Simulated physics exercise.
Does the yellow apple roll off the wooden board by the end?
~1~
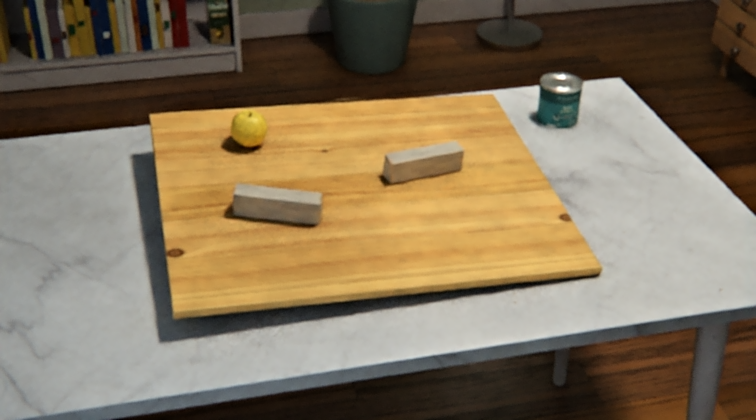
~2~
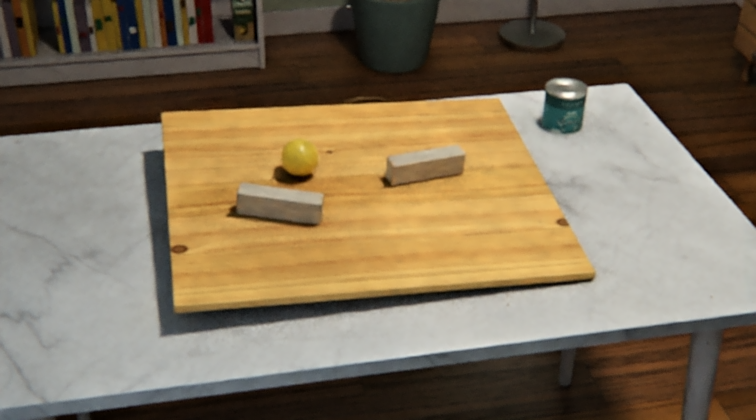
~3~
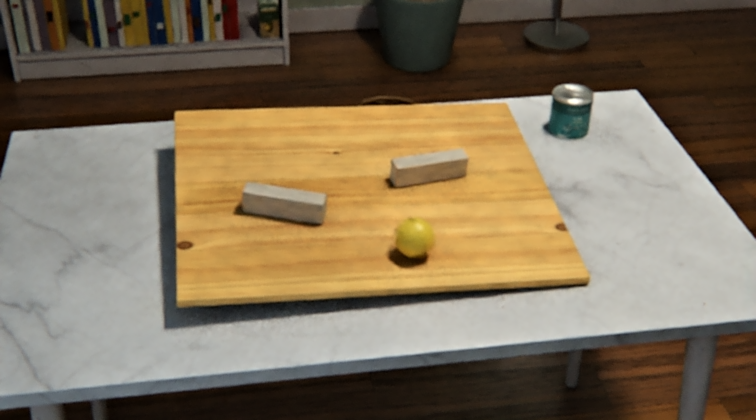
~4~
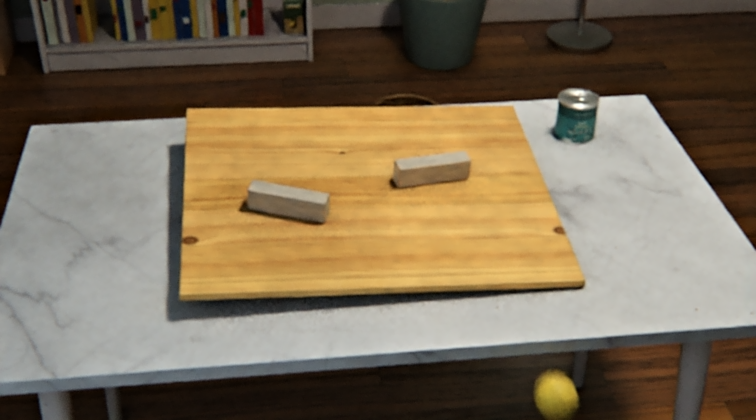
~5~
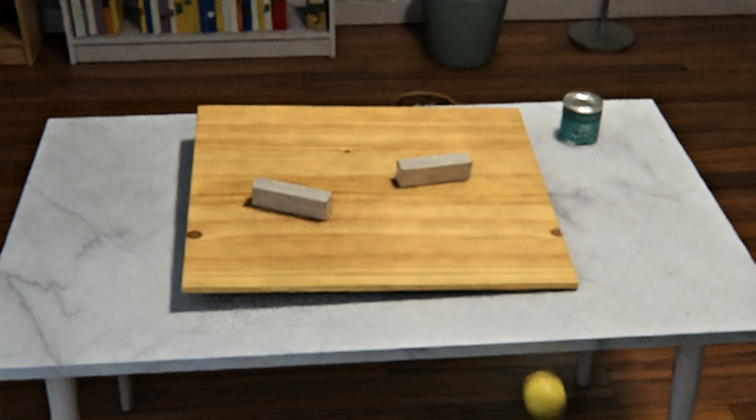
Yes, the yellow apple rolls off the board. It goes over the near edge.
A yellow apple rolls down and to the right across a tilted wooden board, passing between two fixed blocks, and drops over the near edge, ending below the marble tabletop while a turquoise tin stays in place on the table.
